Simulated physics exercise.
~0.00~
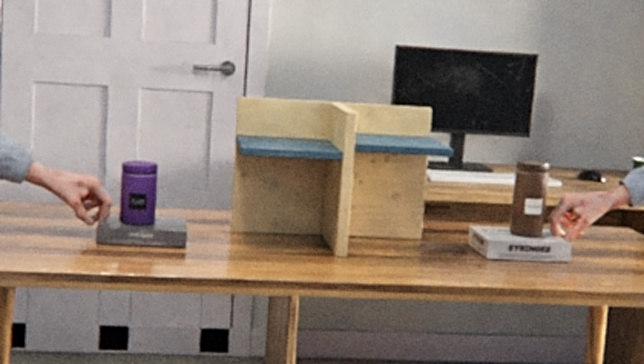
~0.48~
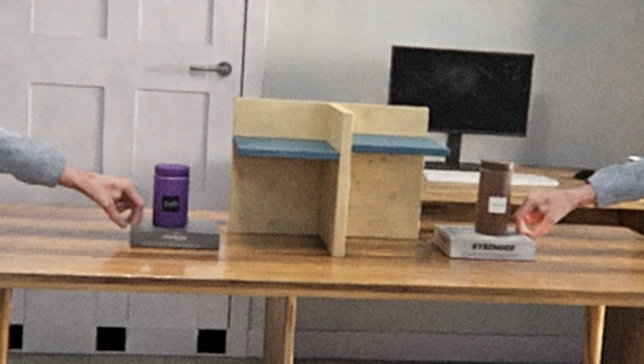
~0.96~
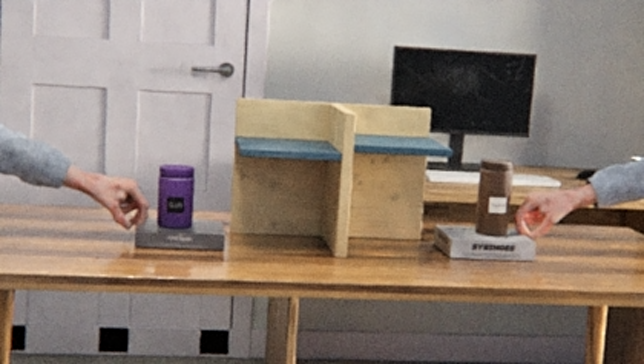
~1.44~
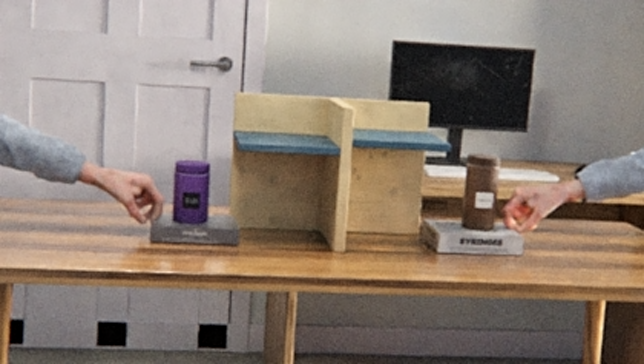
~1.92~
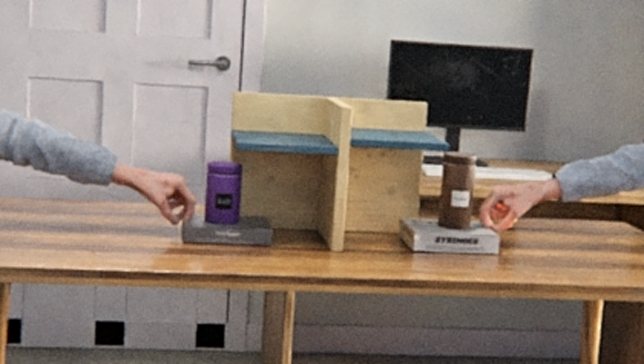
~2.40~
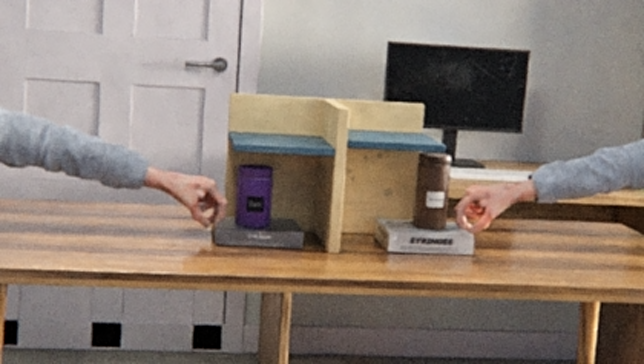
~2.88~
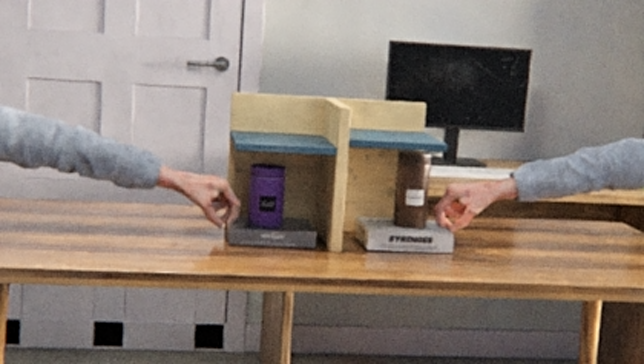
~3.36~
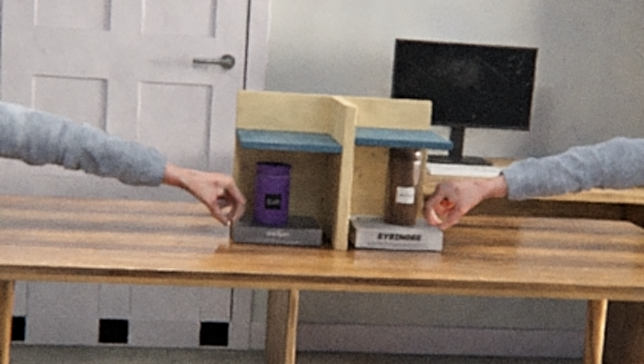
In the video, two hands slide a purple jar on a grey packet rightward and a brown jar on a white box leftward across a wooden table, until both jars, still upright, pass beneath the blue shelves on either side of a wooden rack.
